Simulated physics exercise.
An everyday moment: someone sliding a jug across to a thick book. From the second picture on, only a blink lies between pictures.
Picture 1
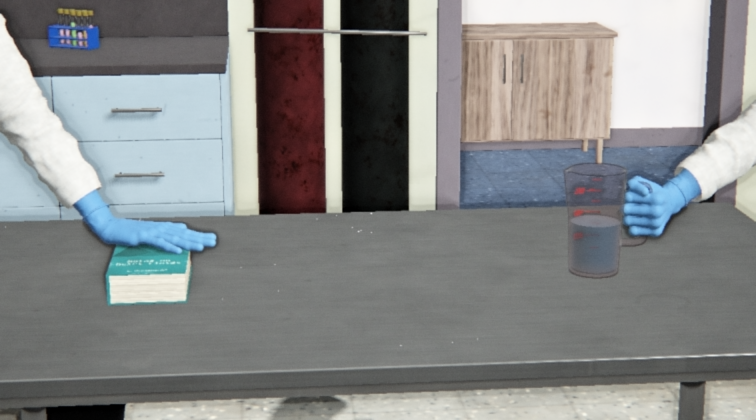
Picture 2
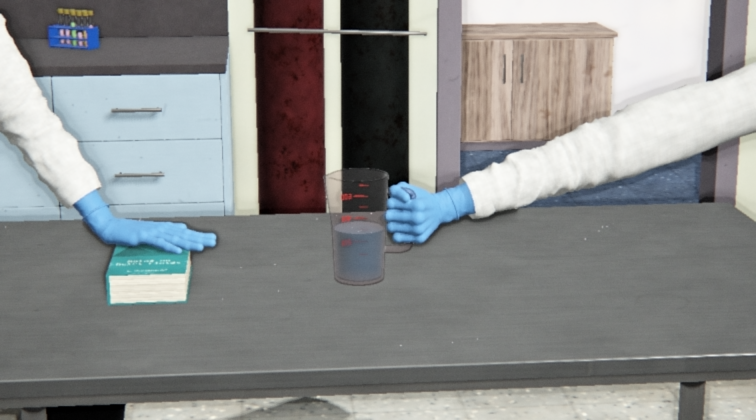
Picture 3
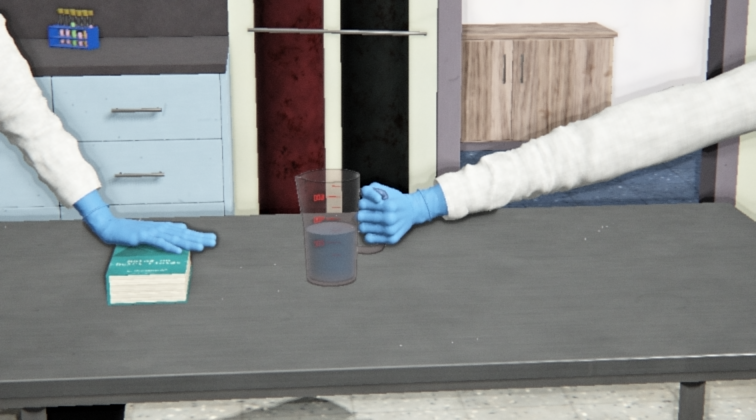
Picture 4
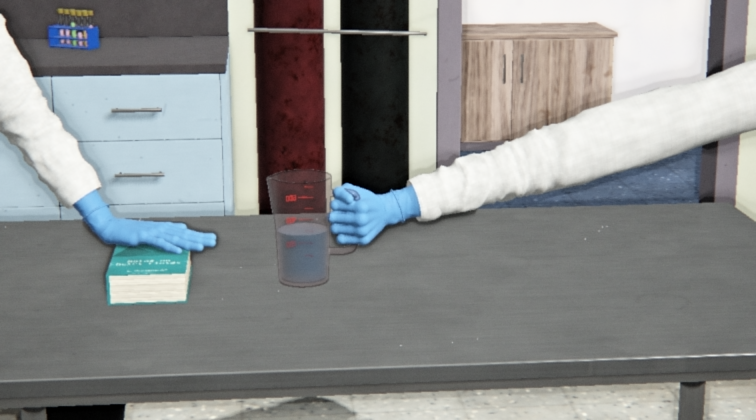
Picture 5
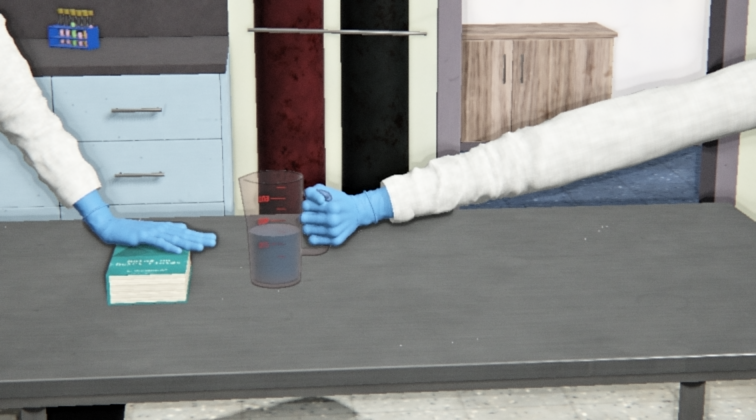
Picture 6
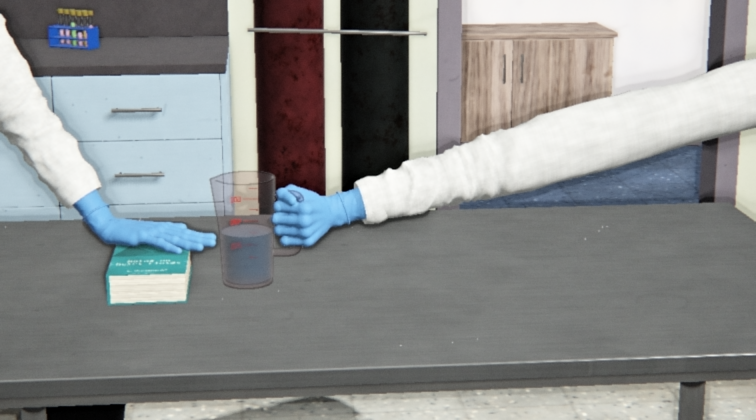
Half-full clear jug sliding left across a dark table in a blue-gloved hand while another gloved hand rests on a thick book.
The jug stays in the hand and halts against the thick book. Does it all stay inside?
As it turns out, it stays dry outside.
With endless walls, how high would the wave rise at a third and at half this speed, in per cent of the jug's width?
First 15 %, second 25 %.
Next, the jug meets the thick book.
After that, the water surges up the wall; the wave climbs under half way to the rim.
Finally, the jug stands at the thick book; its rim is dry.
